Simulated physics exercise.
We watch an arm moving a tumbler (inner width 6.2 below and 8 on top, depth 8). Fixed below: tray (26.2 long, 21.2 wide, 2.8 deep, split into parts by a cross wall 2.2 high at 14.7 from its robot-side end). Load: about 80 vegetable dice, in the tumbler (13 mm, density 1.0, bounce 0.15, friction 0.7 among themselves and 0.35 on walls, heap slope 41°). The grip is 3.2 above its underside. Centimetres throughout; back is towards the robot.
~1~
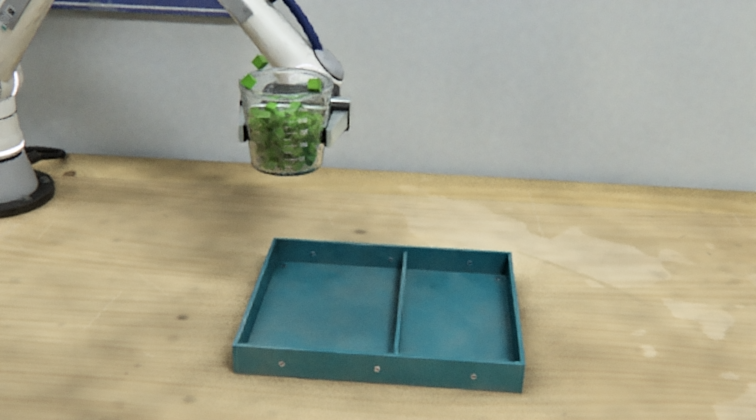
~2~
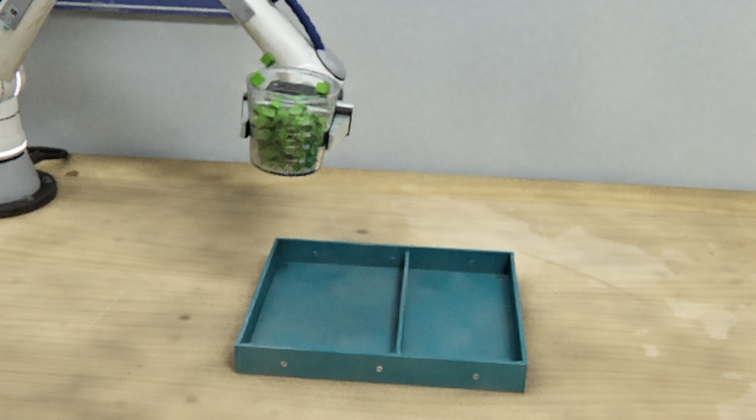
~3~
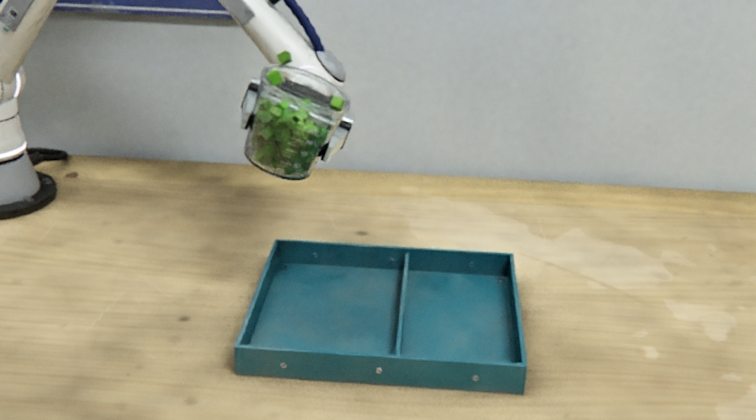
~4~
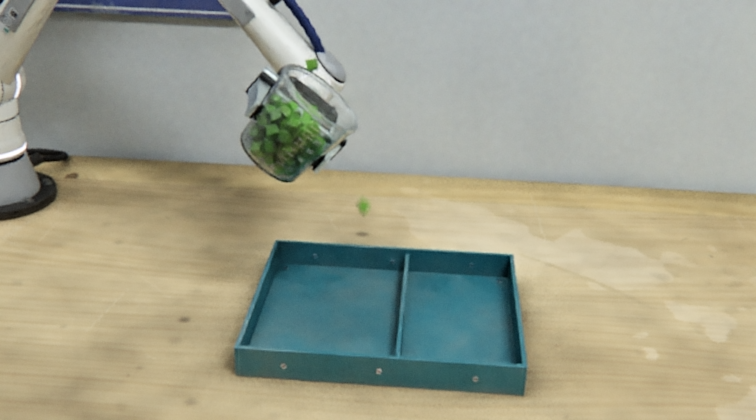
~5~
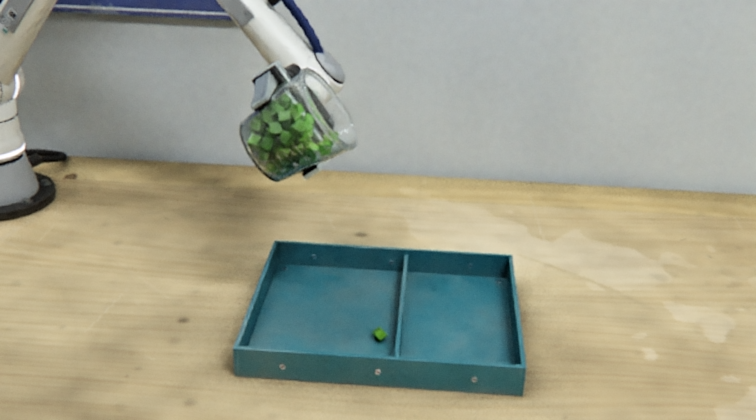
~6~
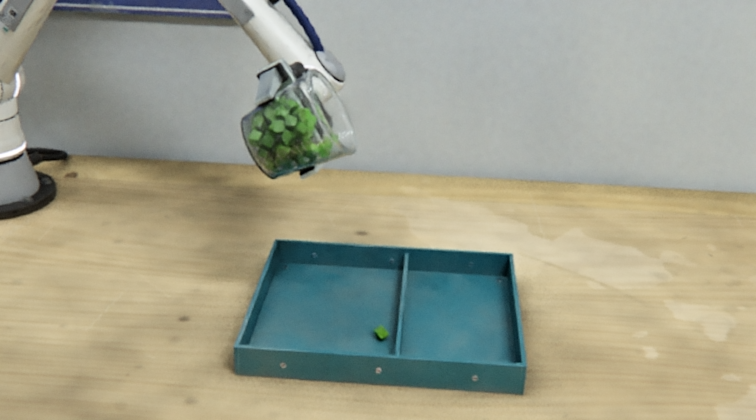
To begin with, a robot arm holds a clear tumbler heaped with green vegetable dice, upright above an empty, divided teal tray on a wooden table. The arm tilts the tumbler steadily to the right, and one piece drops into the tray's left part, while the rest stay inside the steeply leaning tumbler.
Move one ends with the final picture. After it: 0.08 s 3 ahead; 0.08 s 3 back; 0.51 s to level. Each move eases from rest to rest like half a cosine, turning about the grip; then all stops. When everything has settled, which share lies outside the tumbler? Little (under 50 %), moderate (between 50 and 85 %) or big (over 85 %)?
Outside the tumbler the share is little, under 50 %.
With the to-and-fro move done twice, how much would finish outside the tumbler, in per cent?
It would be near 25 per cent.
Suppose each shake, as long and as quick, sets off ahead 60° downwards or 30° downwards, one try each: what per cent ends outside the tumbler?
Some 0 and 5 per cent.
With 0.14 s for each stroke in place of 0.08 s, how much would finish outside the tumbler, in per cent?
In that case some 5 per cent.
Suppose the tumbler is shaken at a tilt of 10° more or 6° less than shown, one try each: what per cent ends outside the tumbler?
Some 45 and 10 per cent.
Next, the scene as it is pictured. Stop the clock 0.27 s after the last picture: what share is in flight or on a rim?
Roughly 17 per cent.
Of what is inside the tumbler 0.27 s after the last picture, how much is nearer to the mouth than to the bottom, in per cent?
Roughly 50 per cent.
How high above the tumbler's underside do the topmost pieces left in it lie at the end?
Roughly 7.5 cm.
Then, 0.27 s after the last picture, tilted 54° forward, highest piece 22 above the table; 67 in the tumbler, 1 in the robot-side part, 14 in flight or on a rim.
Then, 0.54 s after the last picture, tilted 10° forward, highest piece 25 above the table; 67 in the tumbler, 8 in the robot-side part, 7 in the far-side part.
Then, 0.87 s after the last picture, level, highest piece 25 above the table; 67 in the tumbler, 8 in the robot-side part, 7 in the far-side part.
Then, 1.92 s after the last picture, level, highest piece 25 above the table; 67 in the tumbler, 8 in the robot-side part, 7 in the far-side part.
Final count, 67 in the tumbler, 8 in the robot-side part, 7 in the far-side part. That is 18 % outside the tumbler.
